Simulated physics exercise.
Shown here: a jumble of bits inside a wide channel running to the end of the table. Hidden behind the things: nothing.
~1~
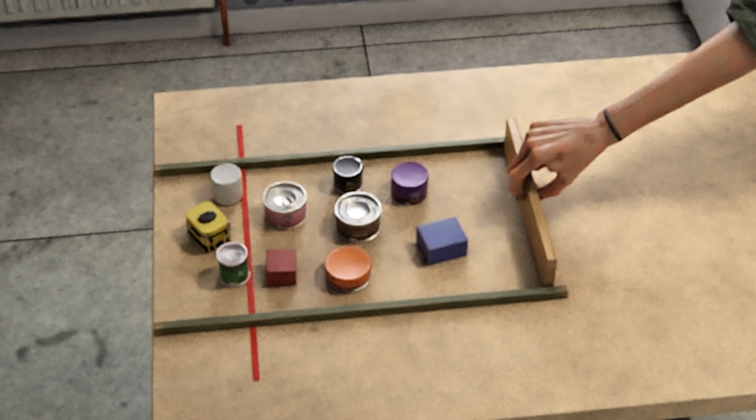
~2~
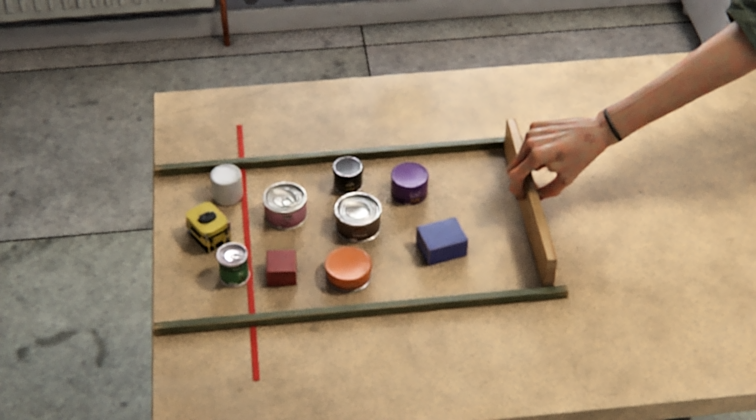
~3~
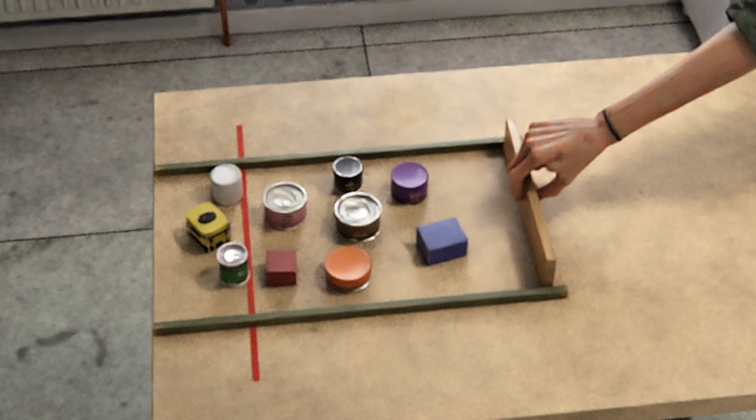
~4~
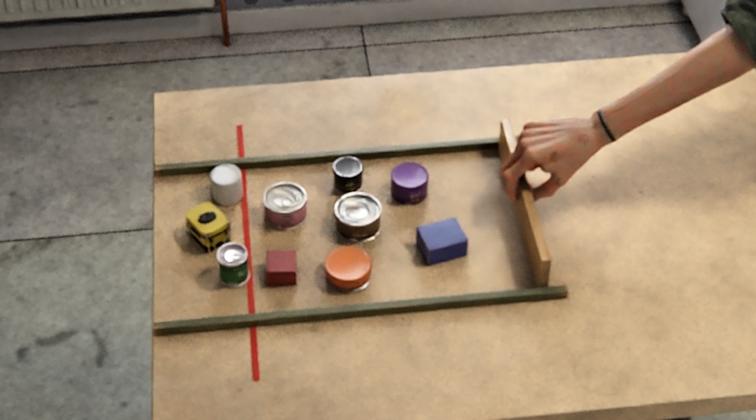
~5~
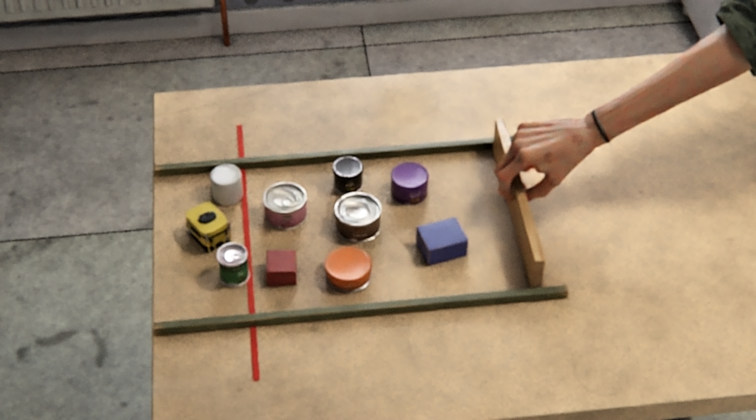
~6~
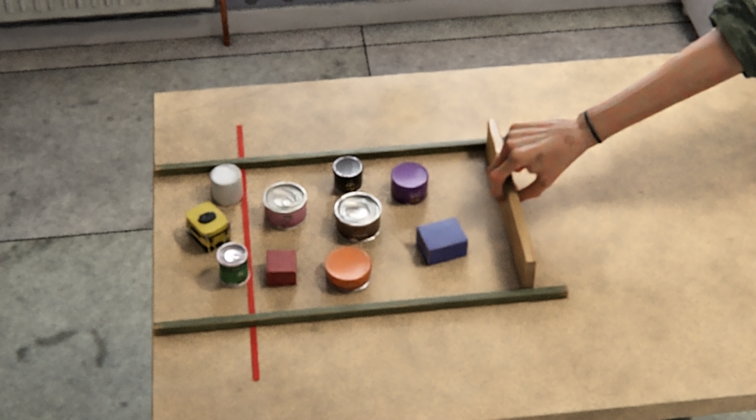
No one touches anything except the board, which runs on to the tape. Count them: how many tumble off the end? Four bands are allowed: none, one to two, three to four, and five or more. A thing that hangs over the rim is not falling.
The answer is none.
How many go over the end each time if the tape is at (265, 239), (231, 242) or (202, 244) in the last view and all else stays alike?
In that order 0, 1 and 4.
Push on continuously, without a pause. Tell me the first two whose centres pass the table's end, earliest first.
Order, earliest first: Green tin, yellow case.
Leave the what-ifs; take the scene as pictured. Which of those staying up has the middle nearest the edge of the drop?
The green tin ends nearest.
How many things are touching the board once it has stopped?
Count: 5.
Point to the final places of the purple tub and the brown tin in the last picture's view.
You'll find the purple tub at roughly (226, 198) and the brown tin at roughly (224, 229).
Early on, none off yet; yellow case at rest near (208, 227); white lid at rest near (227, 185); green tin at rest near (234, 265).
Finally, the number that fall off is zero.
